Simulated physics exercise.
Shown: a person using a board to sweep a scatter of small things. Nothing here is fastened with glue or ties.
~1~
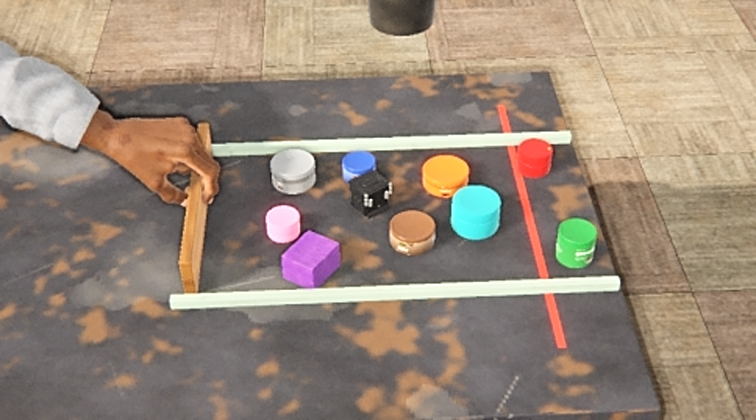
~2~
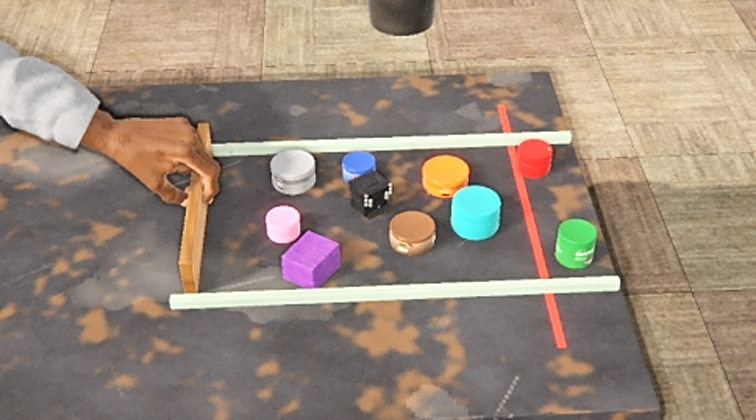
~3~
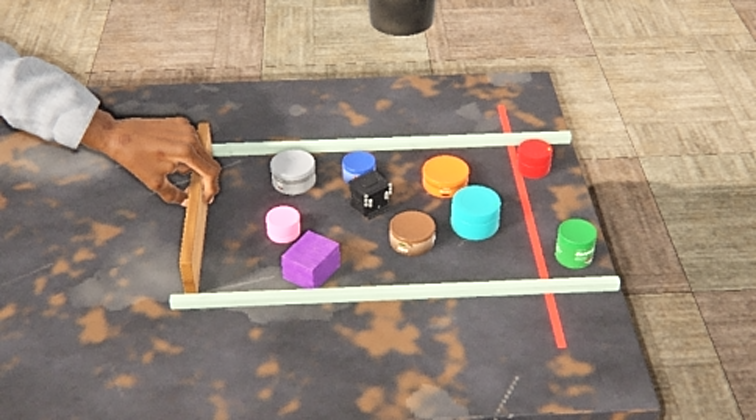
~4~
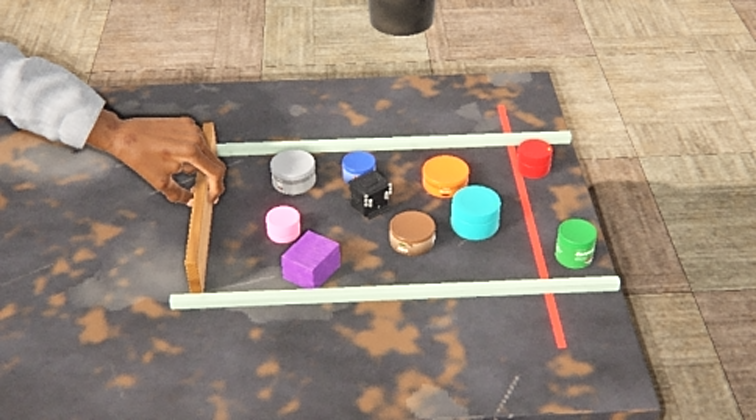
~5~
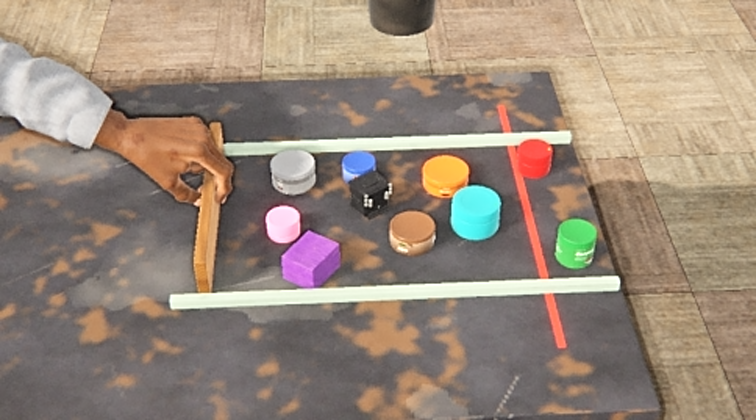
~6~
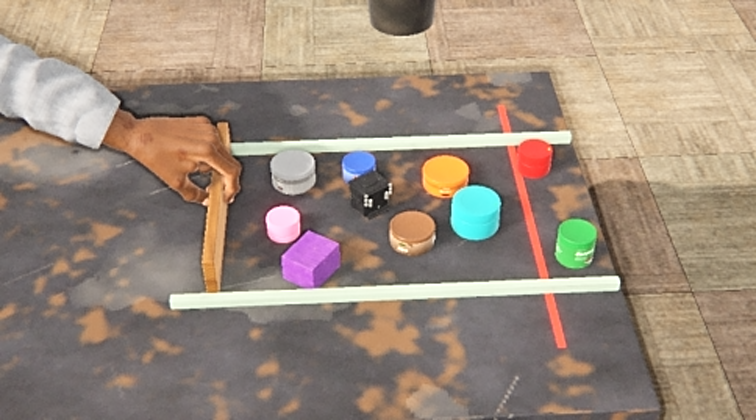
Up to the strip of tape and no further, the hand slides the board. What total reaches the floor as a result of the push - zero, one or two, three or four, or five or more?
The pieces that topple off will total fewer than three but at least one.
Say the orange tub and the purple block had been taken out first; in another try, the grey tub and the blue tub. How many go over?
The number fallen is 1, and in the other try 0.
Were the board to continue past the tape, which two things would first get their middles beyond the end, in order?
First the turquoise lid, next the red lid.
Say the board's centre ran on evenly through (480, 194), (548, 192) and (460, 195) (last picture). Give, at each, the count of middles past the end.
In order, that gives 0, then 6, then 0.
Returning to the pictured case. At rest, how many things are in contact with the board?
It's touching 4 at the end.
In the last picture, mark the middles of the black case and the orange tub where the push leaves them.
About (544, 194), and the other about (575, 181).
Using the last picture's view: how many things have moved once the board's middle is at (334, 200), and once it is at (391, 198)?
By then 4, and later 8.
Soon after, none off yet; green tub at rest near (576, 244); red lid at rest near (534, 158); turquoise lid at rest near (476, 213).
In the end, the number that fall off is one or two; gone, turquoise lid and red lid.
